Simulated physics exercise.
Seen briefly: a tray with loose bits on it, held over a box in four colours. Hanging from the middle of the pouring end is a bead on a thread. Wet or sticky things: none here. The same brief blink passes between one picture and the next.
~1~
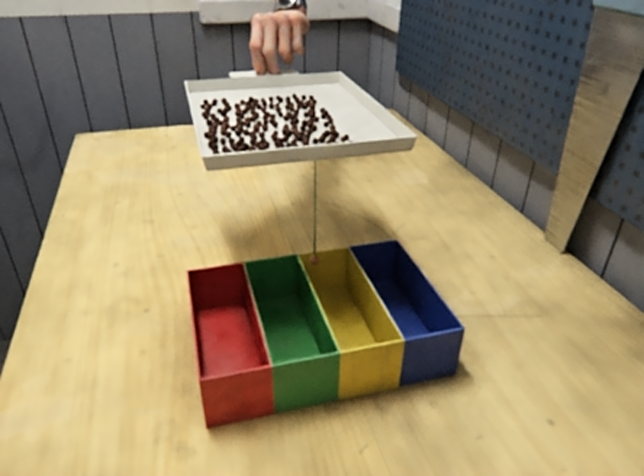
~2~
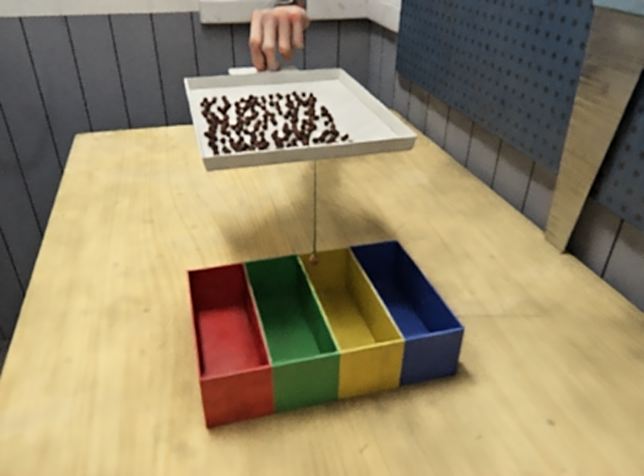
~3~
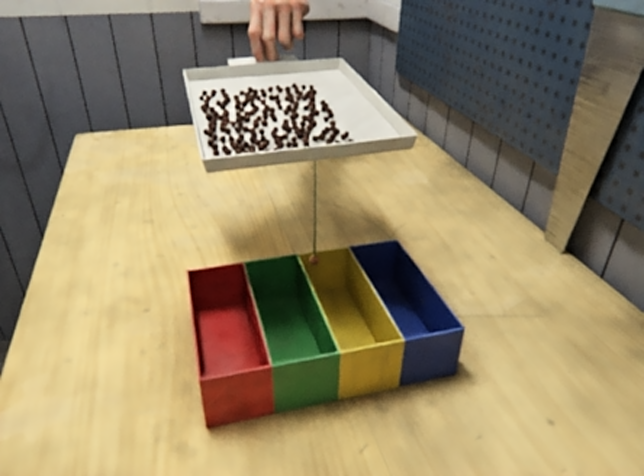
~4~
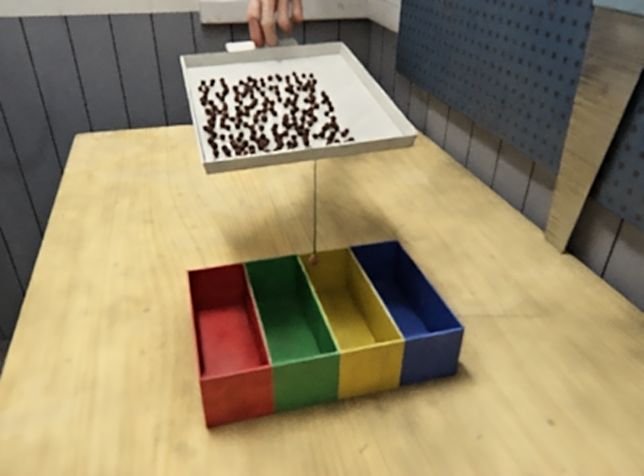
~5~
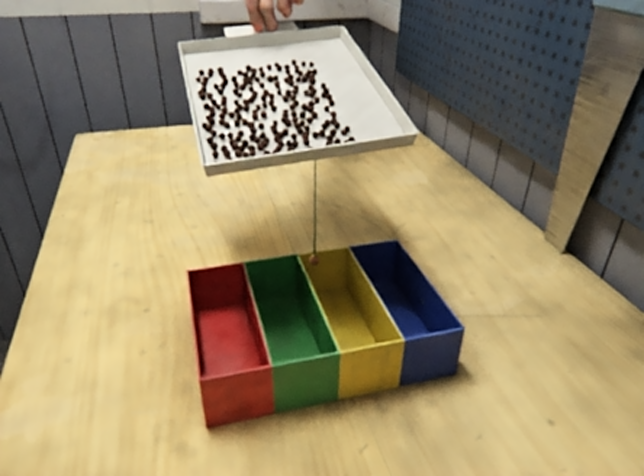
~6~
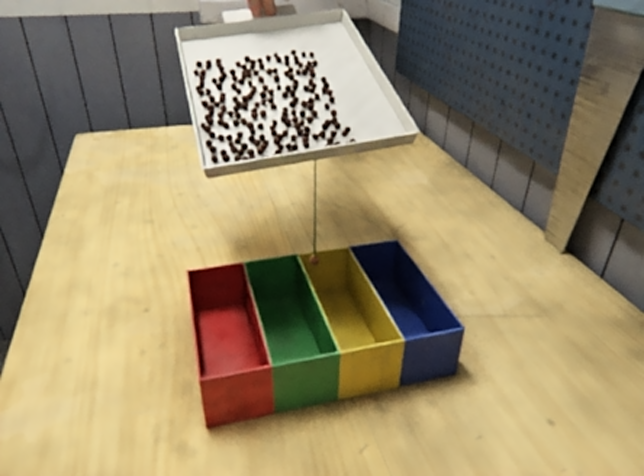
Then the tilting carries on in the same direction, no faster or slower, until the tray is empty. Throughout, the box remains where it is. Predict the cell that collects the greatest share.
The red cell collects the greatest share.
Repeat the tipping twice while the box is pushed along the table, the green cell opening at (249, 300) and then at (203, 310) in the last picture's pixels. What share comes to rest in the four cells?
First try: Around 100 percent; second try: Around 100 percent.
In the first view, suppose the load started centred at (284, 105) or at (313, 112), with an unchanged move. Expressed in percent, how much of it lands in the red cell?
In turn 50 and 40 in a hundred.
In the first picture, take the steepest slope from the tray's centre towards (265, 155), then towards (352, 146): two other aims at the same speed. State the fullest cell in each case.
So the first one goes to the red one and the second to that blue cell.
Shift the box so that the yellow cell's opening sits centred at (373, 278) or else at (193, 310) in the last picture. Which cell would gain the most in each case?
That red cell, then the blue cell.
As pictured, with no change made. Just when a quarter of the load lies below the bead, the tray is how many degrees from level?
I'd say it is tilted about 100°.
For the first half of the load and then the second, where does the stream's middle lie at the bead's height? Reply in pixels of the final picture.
I'd say close to (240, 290) at first and close to (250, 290) later on.
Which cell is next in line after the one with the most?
That one is the green cell.
Soon after the last picture, tray tipped steeply; nearly all on the tray; a small part falling or outside the box.
A little later, tray tipped right over; about half on the tray; a small part in the red cell; a stray few in the green cell; about a third falling or outside the box.
Later still, tray tipped past a quarter turn; about half in the red cell; about a third in the green cell; a small part in the yellow cell; a small part falling or outside the box.
At rest, tray tipped past a quarter turn; about half in the red cell; about a third in the green cell; a small part in the yellow cell; none in the blue cell; a small part outside the box.
